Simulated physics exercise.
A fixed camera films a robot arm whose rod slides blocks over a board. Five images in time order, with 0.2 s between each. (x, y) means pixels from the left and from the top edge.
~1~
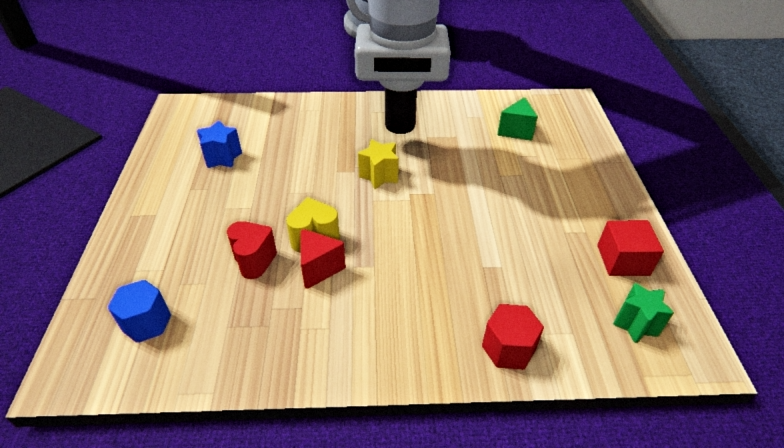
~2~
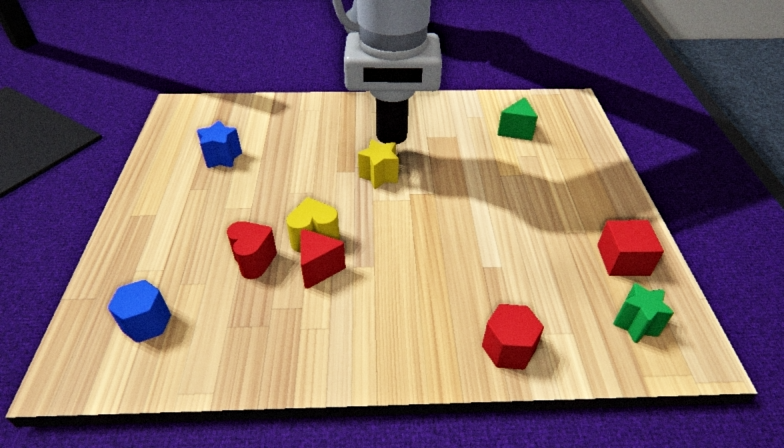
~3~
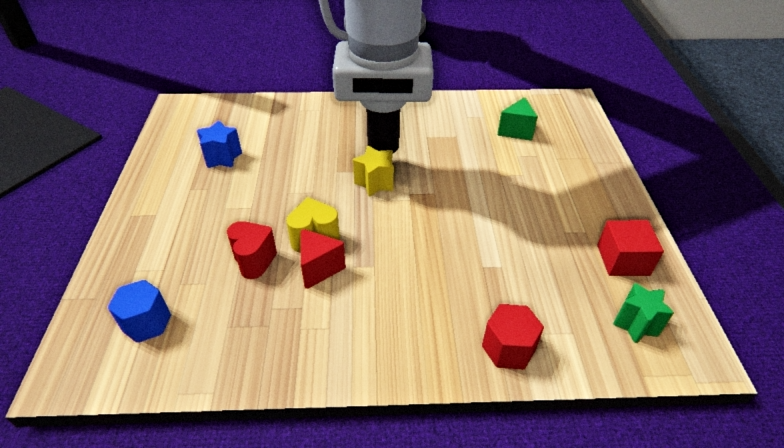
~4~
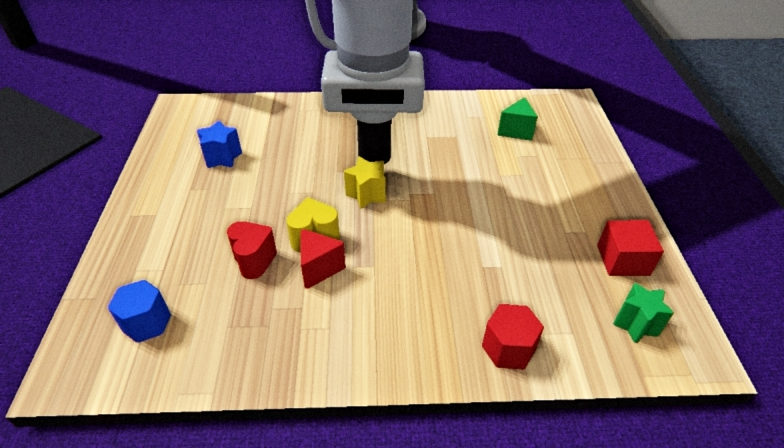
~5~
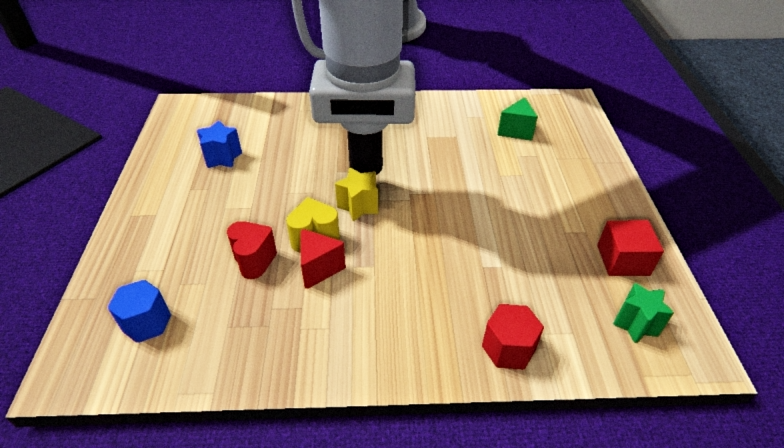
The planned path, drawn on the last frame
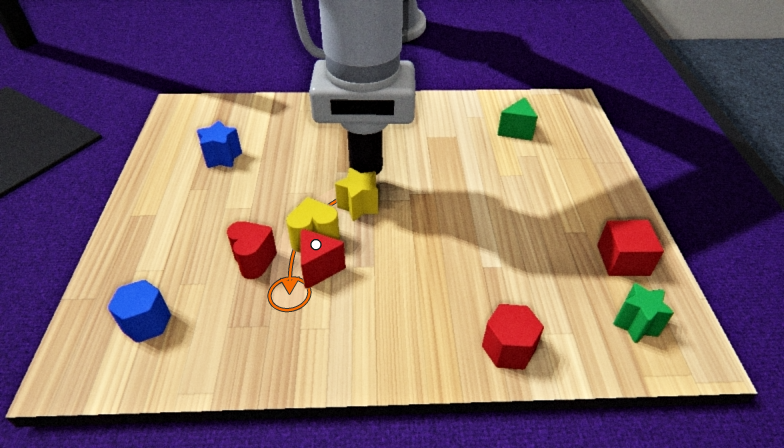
A robot arm with a black rod moved up to a yellow star on a wooden board and pushed it a short way down and left, nearer the yellow heart, while the other blocks stayed still.
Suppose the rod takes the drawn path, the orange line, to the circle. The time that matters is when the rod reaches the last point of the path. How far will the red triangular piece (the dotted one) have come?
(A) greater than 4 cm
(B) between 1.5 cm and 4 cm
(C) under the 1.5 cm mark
Answer: A.
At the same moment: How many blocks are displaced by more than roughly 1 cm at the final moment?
The count will be 3 or more.
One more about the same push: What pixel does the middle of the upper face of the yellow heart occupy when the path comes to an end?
(297, 300)
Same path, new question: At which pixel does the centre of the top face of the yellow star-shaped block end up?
I predict (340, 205).
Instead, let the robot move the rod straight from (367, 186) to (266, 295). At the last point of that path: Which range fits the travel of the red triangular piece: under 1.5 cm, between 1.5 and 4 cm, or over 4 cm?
The shift is above 4 cm.
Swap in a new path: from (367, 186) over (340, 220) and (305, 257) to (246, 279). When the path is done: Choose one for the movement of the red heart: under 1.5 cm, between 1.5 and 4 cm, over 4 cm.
It goes a little way, 1.5 to 4 cm.
The line goes from (367, 186) through (324, 209) and (296, 246) to (290, 294); the dot is on the red triangular piece.
What follows on the original path. One third of the way, rod (322, 191); yellow heart (309, 219), turned 20° clockwise; yellow star-shaped block (343, 201), turned 60° anticlockwise.
Two thirds of the way, rod (292, 228); yellow heart (296, 255); red triangular piece (320, 277), turned 35° anticlockwise; yellow star-shaped block (340, 205), turned 90° anticlockwise.
At the end, rod (286, 276); red heart (242, 239); yellow heart (297, 300), turned 50° anticlockwise; red triangular piece (338, 301), turned 85° anticlockwise; yellow star-shaped block (340, 205), turned 90° anticlockwise.
